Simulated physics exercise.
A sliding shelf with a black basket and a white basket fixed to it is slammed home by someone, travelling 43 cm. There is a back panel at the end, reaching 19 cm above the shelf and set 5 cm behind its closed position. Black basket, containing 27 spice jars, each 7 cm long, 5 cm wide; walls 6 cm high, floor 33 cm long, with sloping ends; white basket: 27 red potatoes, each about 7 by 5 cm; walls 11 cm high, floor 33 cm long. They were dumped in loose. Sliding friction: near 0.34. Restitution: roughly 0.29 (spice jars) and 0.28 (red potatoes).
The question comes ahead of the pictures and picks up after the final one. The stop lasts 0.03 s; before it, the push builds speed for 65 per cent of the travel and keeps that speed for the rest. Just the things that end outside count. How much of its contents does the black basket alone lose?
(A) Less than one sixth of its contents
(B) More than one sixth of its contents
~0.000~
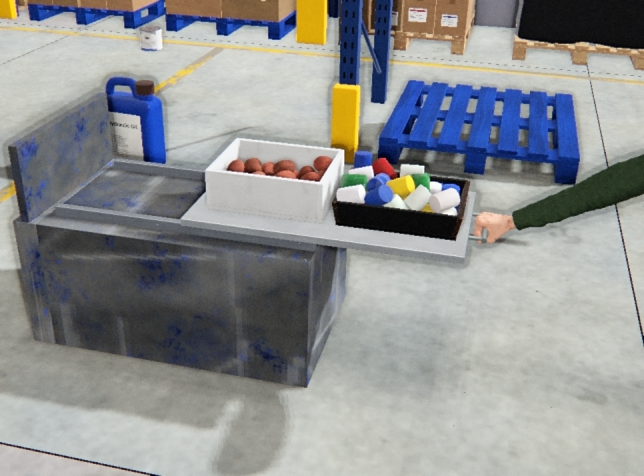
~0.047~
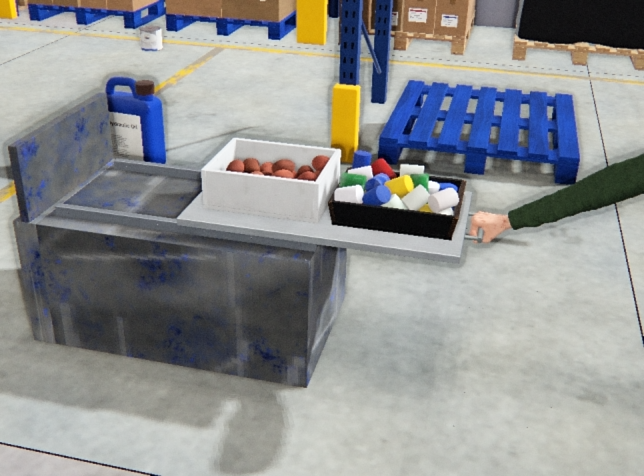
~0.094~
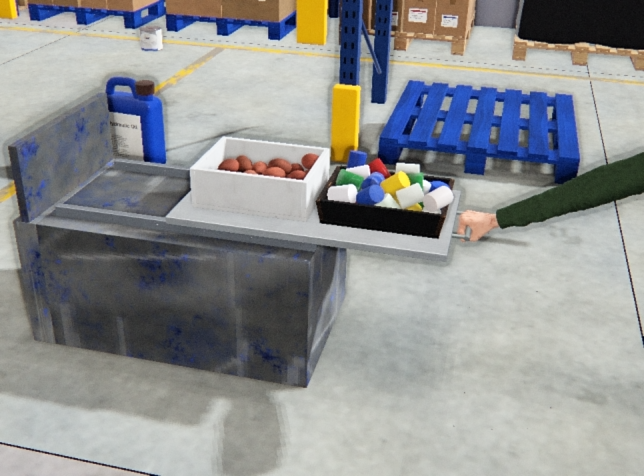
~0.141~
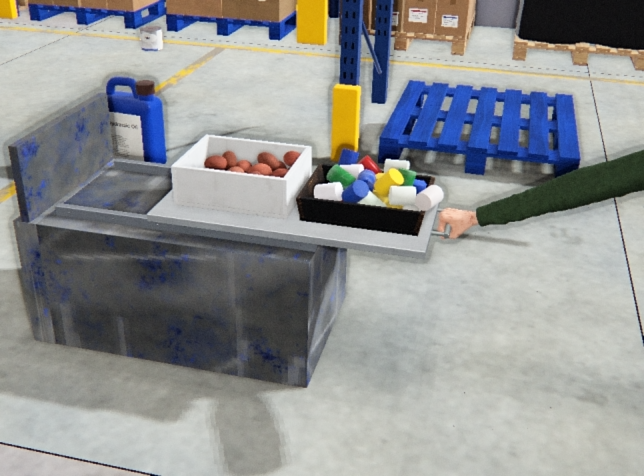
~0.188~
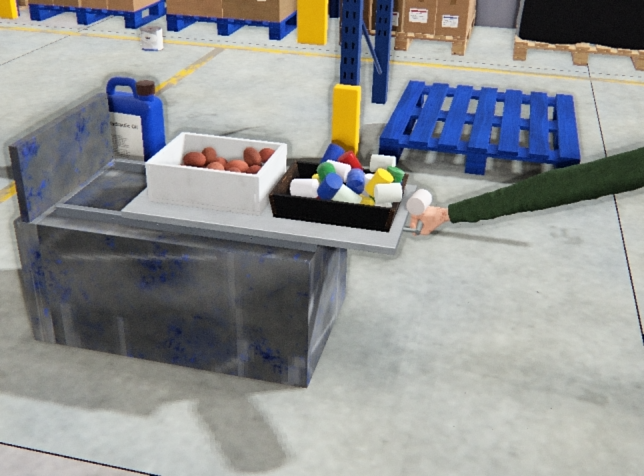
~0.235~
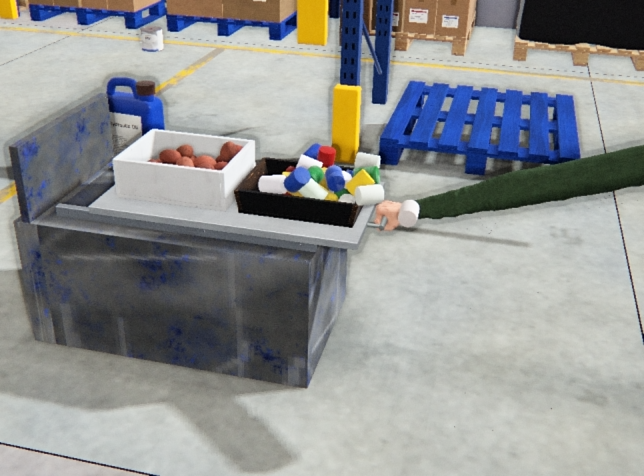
More than one sixth of its contents (B).
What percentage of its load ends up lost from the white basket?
The white basket loses 5 percent of its load.
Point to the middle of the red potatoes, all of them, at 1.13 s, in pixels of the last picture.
Centre approx. (143, 168).
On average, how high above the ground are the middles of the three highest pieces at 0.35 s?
Around 66 cm high.
After 0.27 s, the runners reach their end.
After 0.35 s, 6 of 27 out of the black basket and 0 of 27 out of the white basket.
After 0.47 s, 8 of 27 out of the black basket and 0 of 27 out of the white basket.
After 0.69 s, 10 of 27 out of the black basket and 2 of 27 out of the white basket.
Outcome (at 1.13 s), 10 of 27 out of the black basket and 2 of 27 out of the white basket. Asked share, 10 of 27, 37 per cent.
